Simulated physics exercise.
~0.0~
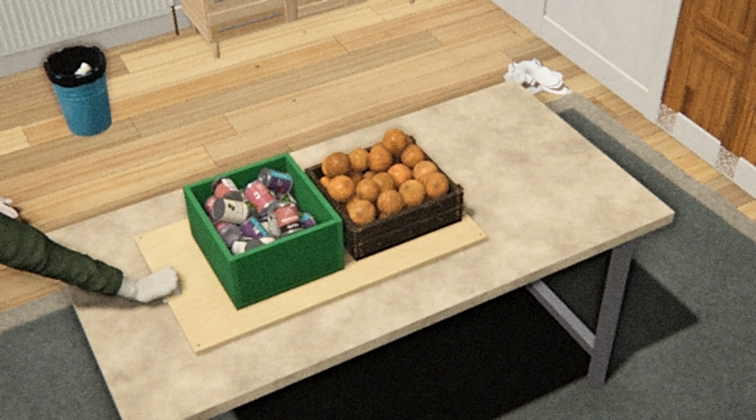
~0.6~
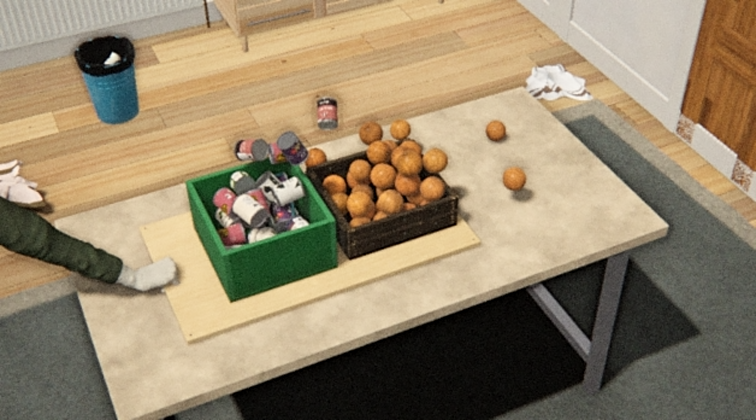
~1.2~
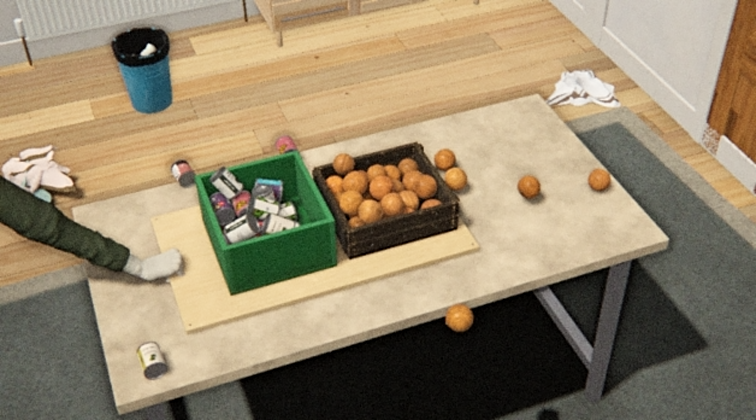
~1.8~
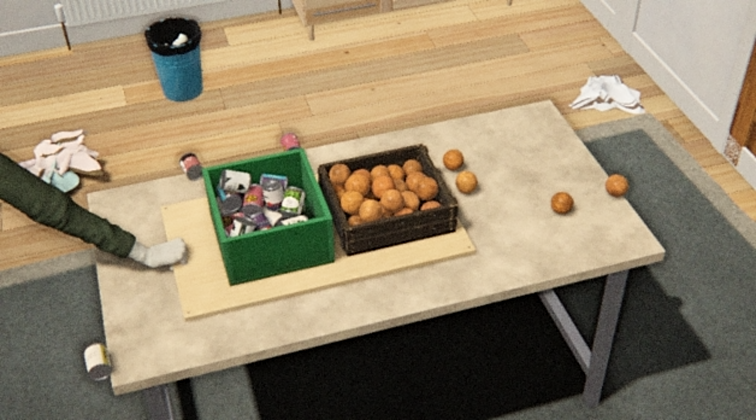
To begin with, a gloved hand at the left holds a board on a table, with small tins in a green container and round orange-brown produce heaped in a black one. As the board is worked to and fro, tins jump up behind the green container and a few round pieces spill to the right. More goods scatter, with one round piece at the table's near edge and a tin toward the front left corner. Finally, both containers remain well filled, four round pieces rest on the right, two tins lie behind the green container, and another is at the left edge.
